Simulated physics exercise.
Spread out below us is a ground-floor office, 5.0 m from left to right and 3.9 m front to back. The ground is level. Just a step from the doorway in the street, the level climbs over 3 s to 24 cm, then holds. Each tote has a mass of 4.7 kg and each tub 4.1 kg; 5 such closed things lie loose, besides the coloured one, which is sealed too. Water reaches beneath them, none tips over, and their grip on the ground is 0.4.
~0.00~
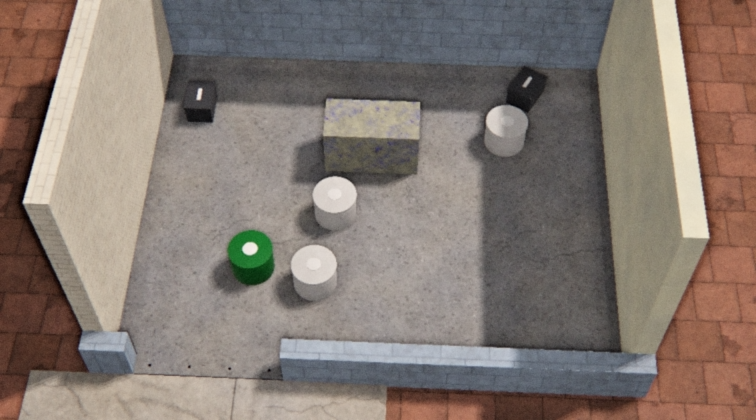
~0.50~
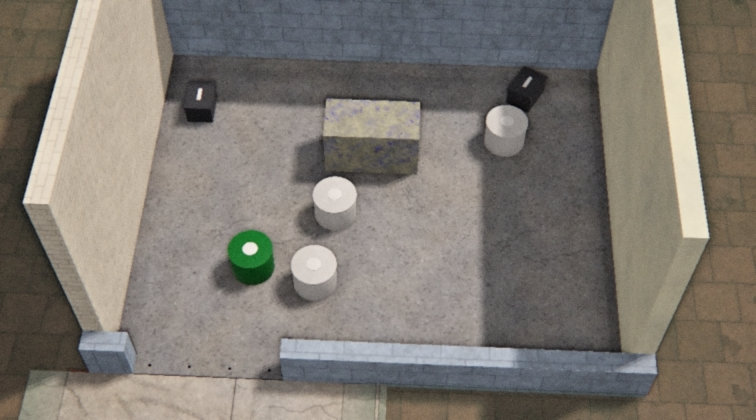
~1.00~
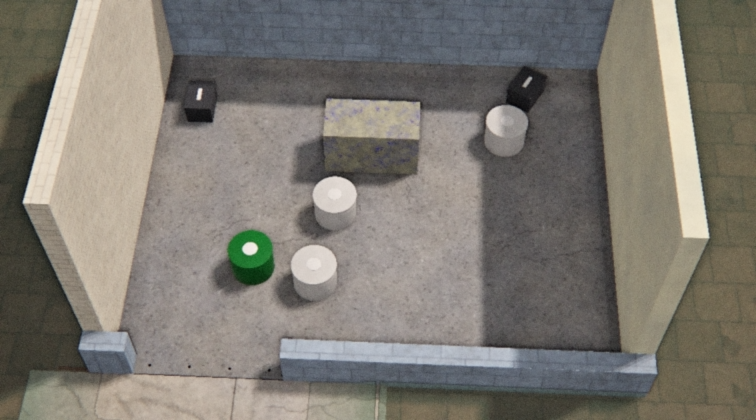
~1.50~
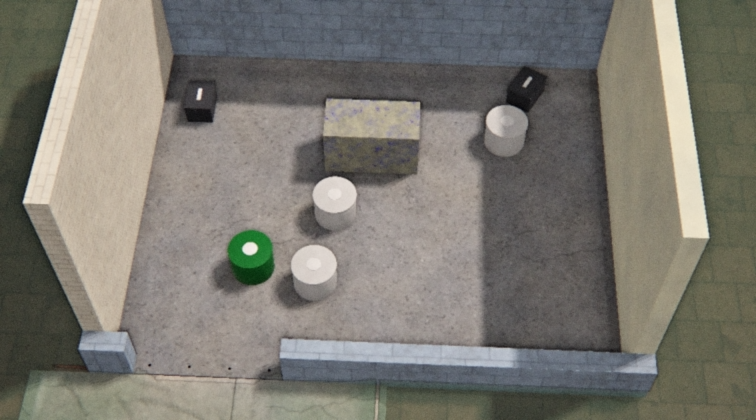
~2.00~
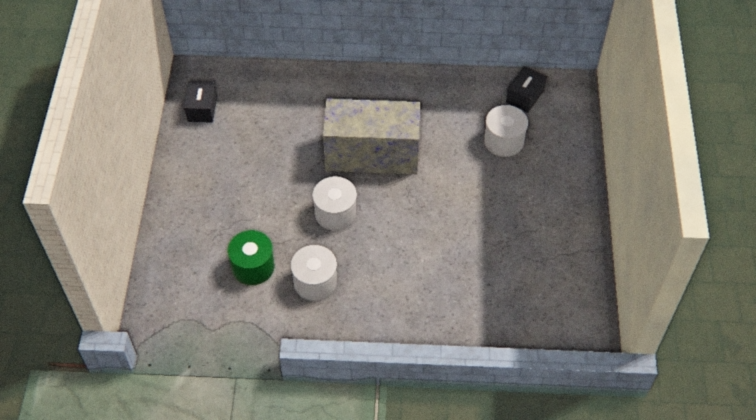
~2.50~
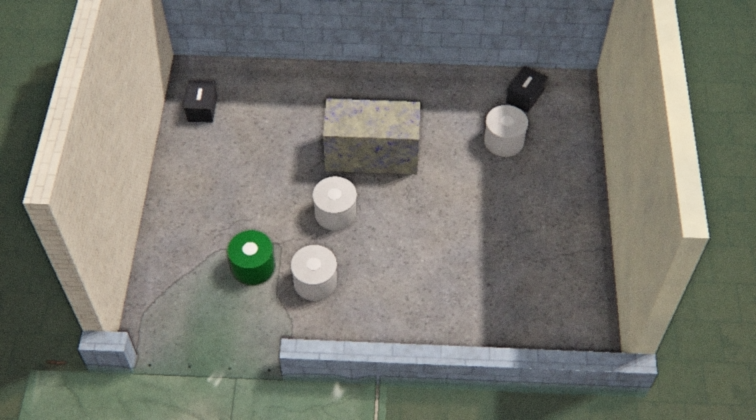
Water turning the brick street outside murky green, then spreading through the doorway across the office floor around motionless tubs.
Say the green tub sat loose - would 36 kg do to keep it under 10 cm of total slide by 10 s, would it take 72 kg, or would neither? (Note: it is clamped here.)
It would take 72 kg.
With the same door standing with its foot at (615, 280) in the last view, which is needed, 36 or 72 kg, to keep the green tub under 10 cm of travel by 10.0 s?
There even the lighter works.
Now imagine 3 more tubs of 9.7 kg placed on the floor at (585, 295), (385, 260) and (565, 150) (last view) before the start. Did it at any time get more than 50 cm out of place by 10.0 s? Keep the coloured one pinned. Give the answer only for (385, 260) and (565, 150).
The first comes out above the threshold, the second above the threshold.
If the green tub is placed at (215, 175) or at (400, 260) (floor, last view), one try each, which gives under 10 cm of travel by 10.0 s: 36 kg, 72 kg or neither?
Taking the two spots in turn, both keep it, then both keep it.
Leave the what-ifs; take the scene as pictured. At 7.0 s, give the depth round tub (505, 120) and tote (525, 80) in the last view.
First roughly 5 cm, second roughly 4 cm.
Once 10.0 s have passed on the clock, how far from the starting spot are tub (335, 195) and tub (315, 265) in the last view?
Shifts: 200 cm / 250 cm.
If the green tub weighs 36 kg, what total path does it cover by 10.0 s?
Around 20 cm in total.
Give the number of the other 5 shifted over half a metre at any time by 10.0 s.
Counting them up, I find 5.
After 3.5 s the green tub would be 0 cm from its start with 36 kg and 0 cm from its start with 72 kg; 8 cm of water round it then.
After 4.5 s the green tub would be 18 cm from its start with 36 kg and 0 cm from its start with 72 kg; 8 cm of water round it then.
After 7.0 s the green tub would be 20 cm from its start with 36 kg and 0 cm from its start with 72 kg; 8 cm of water round it then.
After 10.0 s the green tub would be 20 cm from its start with 36 kg and 0 cm from its start with 72 kg; 9 cm of water round it then.
